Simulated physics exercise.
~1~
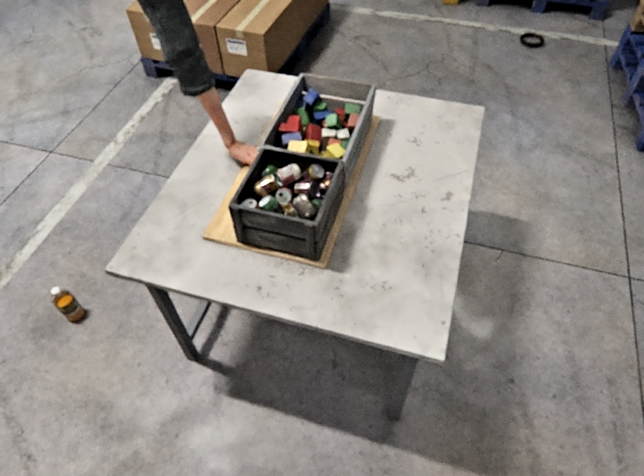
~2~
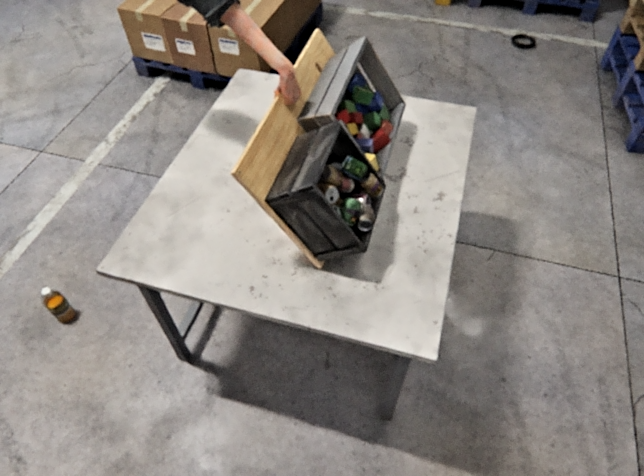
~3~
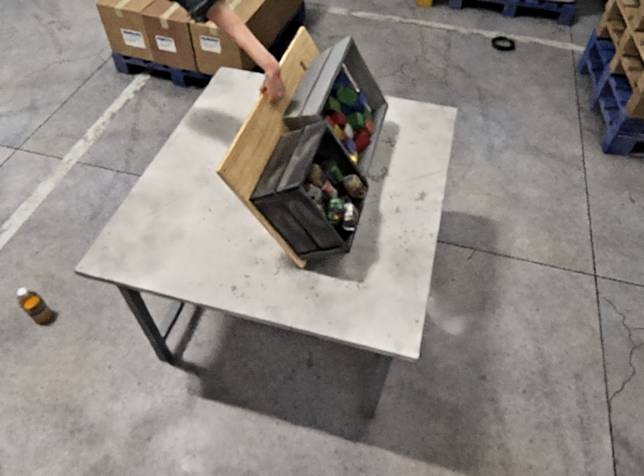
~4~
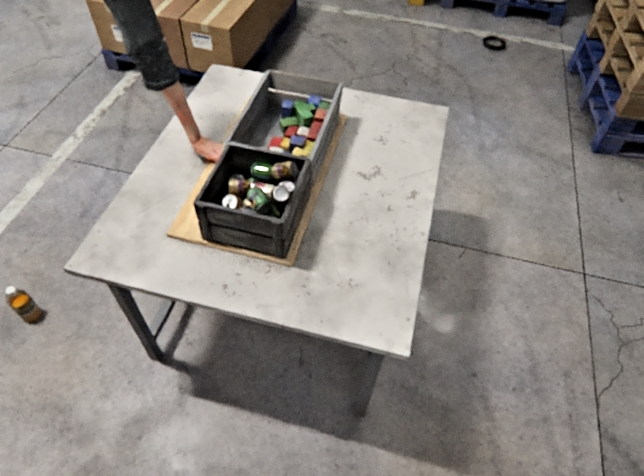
In a warehouse with a concrete floor, seen from above, a pale table stands near cardboard boxes on a blue pallet, with an orange bottle on the floor to the left. On the table, a plywood board carries a grey box of colourful toy bricks behind a black box of small cans. A worker's arm reaches in from the top left and lifts the board's left side, tilting it steeply to the right. The bricks and cans slump towards the right walls while the hand holds the board up. Finally the board lies flat again, with everything still inside the boxes.
